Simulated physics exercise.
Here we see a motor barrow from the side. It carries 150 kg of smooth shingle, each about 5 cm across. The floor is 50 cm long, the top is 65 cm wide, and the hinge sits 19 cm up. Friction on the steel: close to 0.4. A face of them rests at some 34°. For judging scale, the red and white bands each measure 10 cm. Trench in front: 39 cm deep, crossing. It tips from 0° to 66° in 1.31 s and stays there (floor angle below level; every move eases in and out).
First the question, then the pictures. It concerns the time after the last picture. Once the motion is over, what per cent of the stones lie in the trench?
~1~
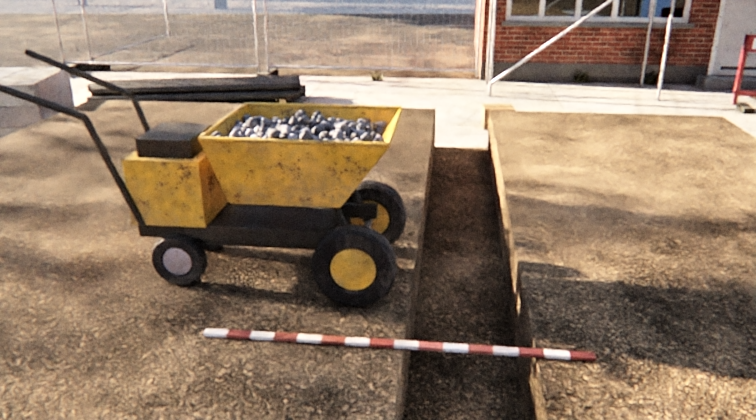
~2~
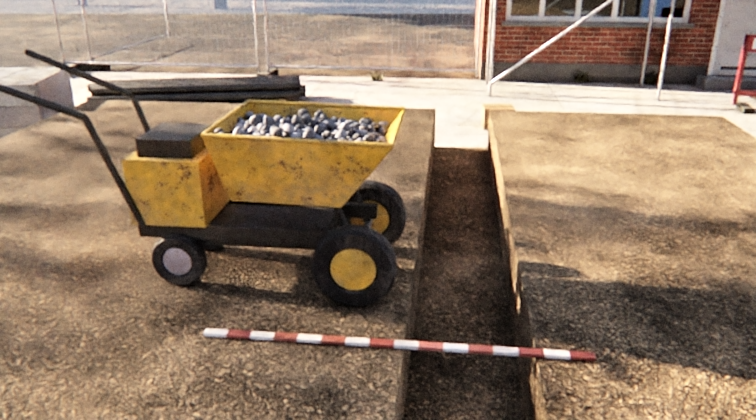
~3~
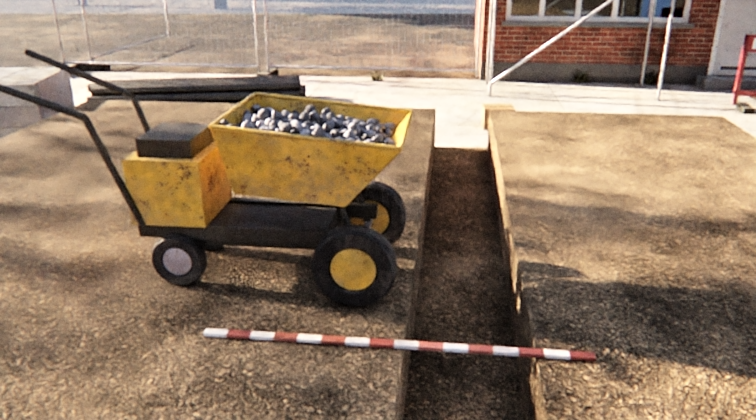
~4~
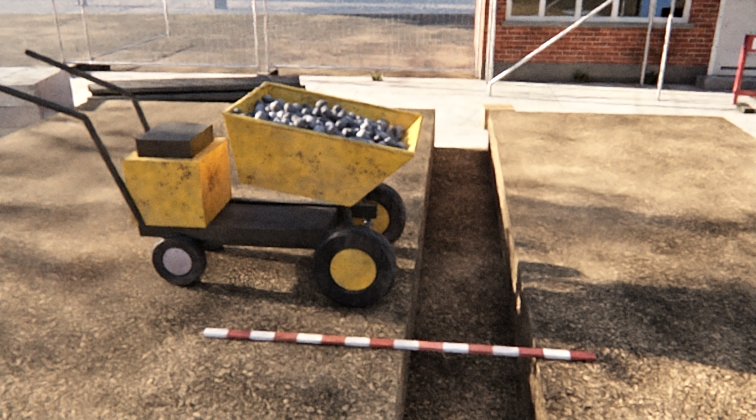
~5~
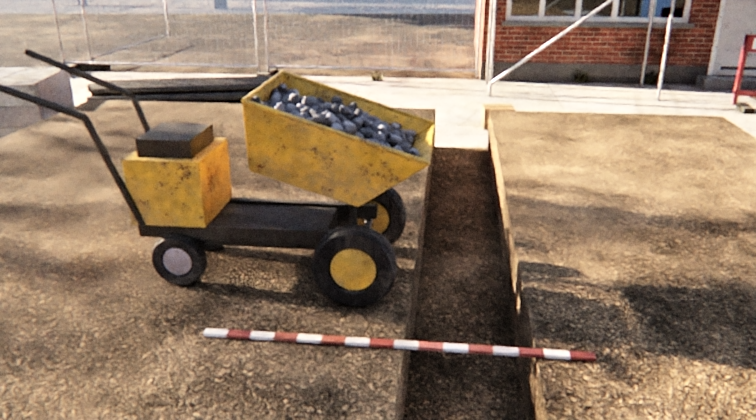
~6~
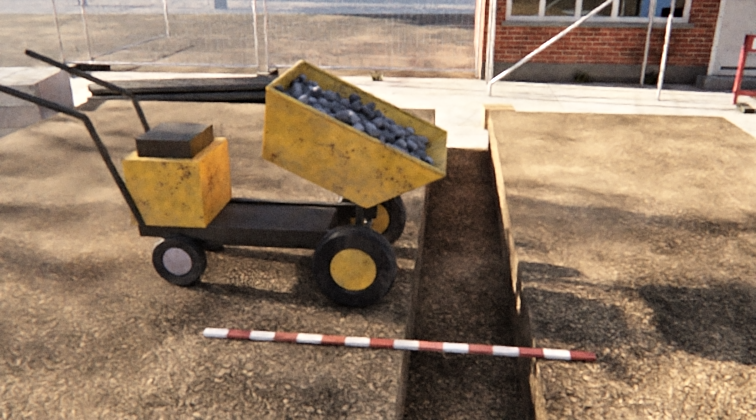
53 %.
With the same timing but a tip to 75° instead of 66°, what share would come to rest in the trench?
Roughly 45 percent.
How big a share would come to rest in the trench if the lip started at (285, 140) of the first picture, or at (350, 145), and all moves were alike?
The first gives about 100 percent and the second about 90 percent.
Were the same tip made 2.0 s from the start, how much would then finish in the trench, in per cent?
Expected share: Around 60%.
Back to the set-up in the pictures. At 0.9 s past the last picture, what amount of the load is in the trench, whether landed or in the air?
I'd put it near 15 per cent.
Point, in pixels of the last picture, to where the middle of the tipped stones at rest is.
In the last view, about (514, 326).
Then, 0.4 s after the last picture the floor is at 56°, 100 % in the skip; the foremost stones are at (491, 203).
Then, 0.9 s after the last picture the floor is at 66°, 58 % in the skip, 14 % in the trench, 27 % past the trench; the foremost stones are at (601, 284).
Then, 1.2 s after the last picture the floor is at 66°, 30 % in the skip, 24 % in the trench, 46 % past the trench; the foremost stones are at (695, 290).
Then, 3.2 s after the last picture the floor is at 66°, 0 % in the skip, 53 % in the trench, 47 % past the trench; the foremost stones are past the picture's edge.
